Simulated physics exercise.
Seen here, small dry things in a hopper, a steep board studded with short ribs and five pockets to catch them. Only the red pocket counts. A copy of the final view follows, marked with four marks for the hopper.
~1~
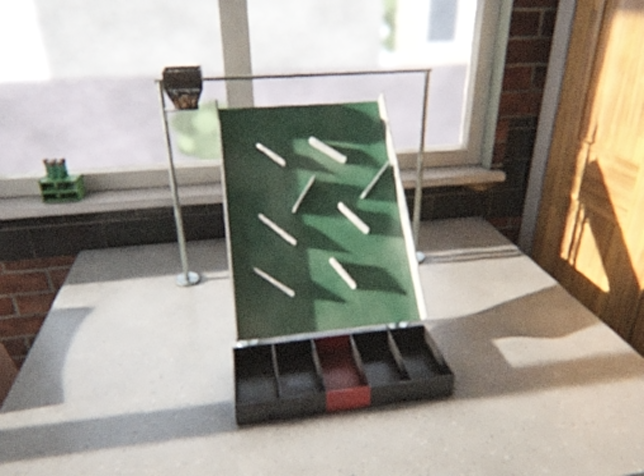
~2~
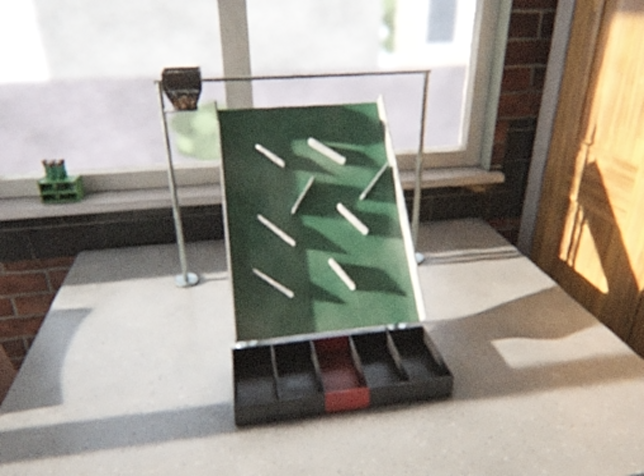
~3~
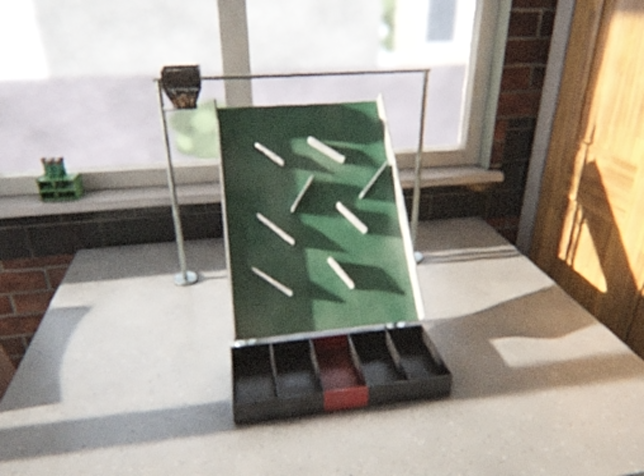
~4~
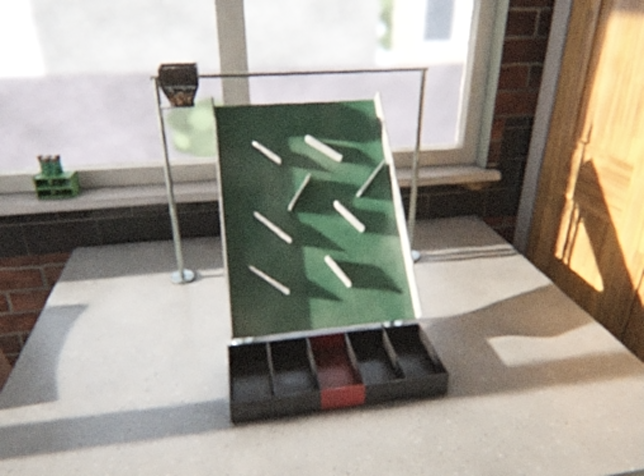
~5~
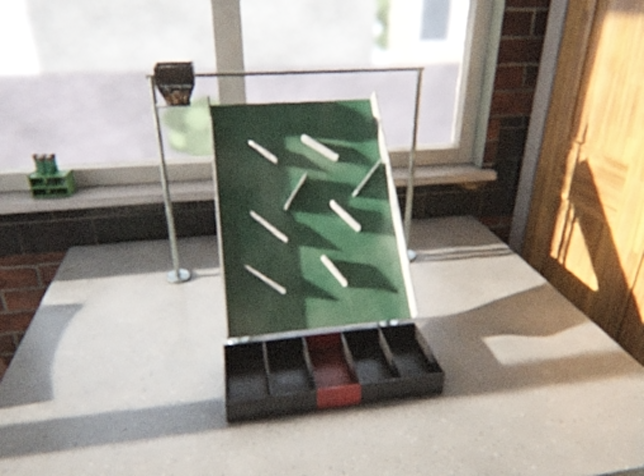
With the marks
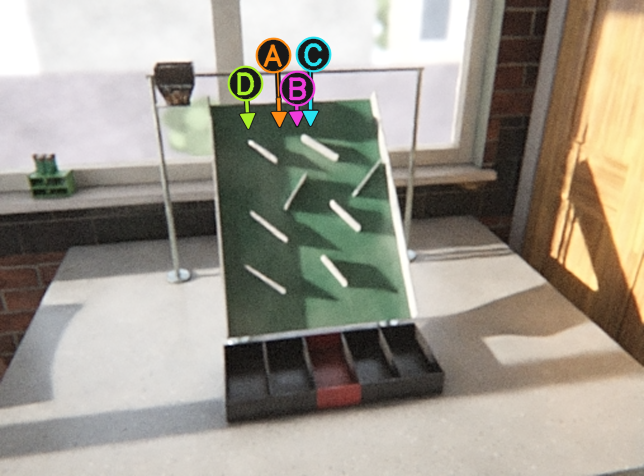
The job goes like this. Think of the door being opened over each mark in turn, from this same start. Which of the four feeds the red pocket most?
Use mark A.
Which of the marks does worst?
That would be C.
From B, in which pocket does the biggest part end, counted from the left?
The third from the left.
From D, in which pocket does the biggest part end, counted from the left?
The third from the left.
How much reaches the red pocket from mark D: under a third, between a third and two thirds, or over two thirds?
Mark D gives between a third and two thirds.
On the marked copy, mark A meets the board at (279, 121); mark B meets the board at (297, 120); mark C meets the board at (310, 120); mark D meets the board at (248, 123).
Choosing A, most in the red pocket, a small part in other pockets.
Choosing B, about two thirds in the red pocket, about a third in other pockets.
Choosing C, a small part in the red pocket, most in other pockets, a small part held on the board.
Choosing D, about half in the red pocket, about a third in other pockets, a small part outside the box.
